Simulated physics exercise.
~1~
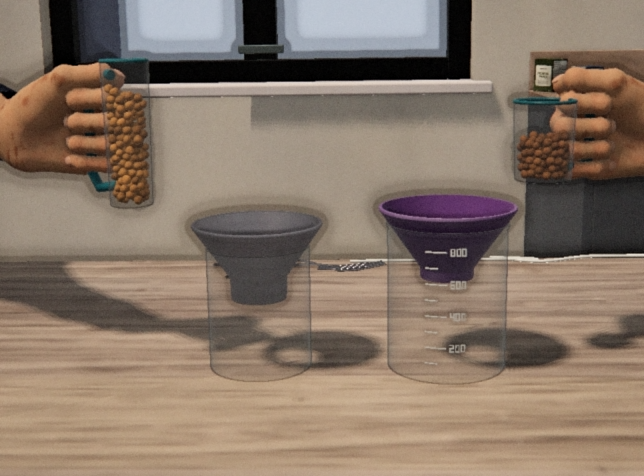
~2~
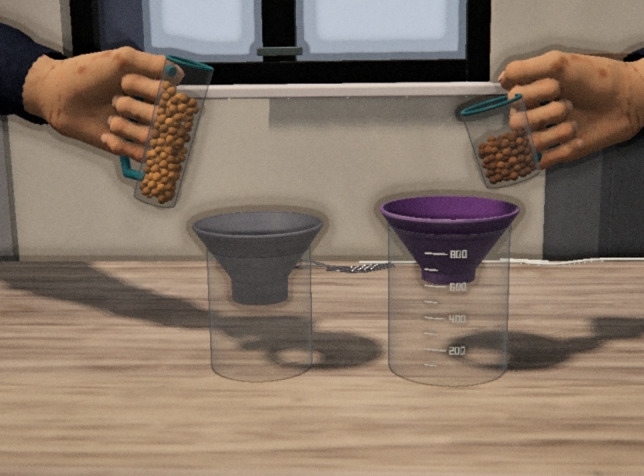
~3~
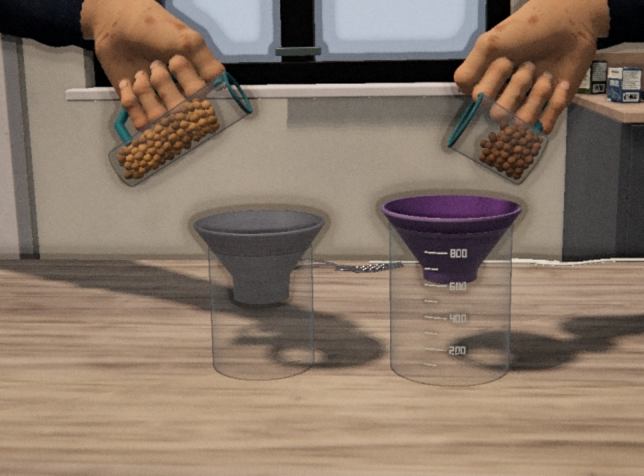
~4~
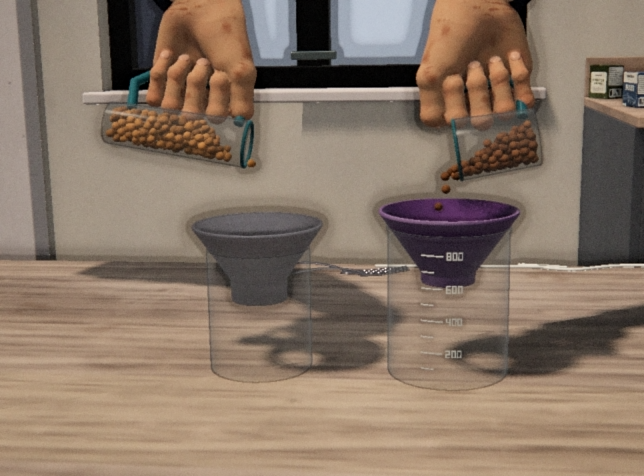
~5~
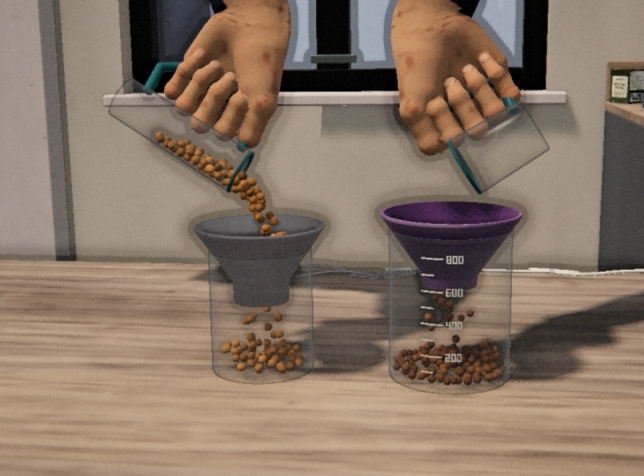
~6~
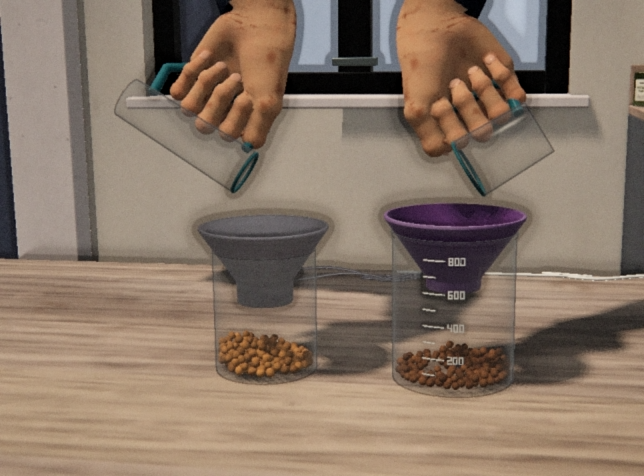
A wooden table stands before a window, seen from the front as the view drifts slightly sideways. On it are two clear jars, the left with a grey funnel and the right, marked with a scale, with a purple one. Above, two hands hold clear cups with teal trim, orange-brown beads at left and darker brown ones at right. The hands move inward and tip the cups, and the right beads begin falling first. The left beads follow, still streaming when the right cup is empty. Finally both upturned cups and funnels are clear, and all the beads lie in the jars.
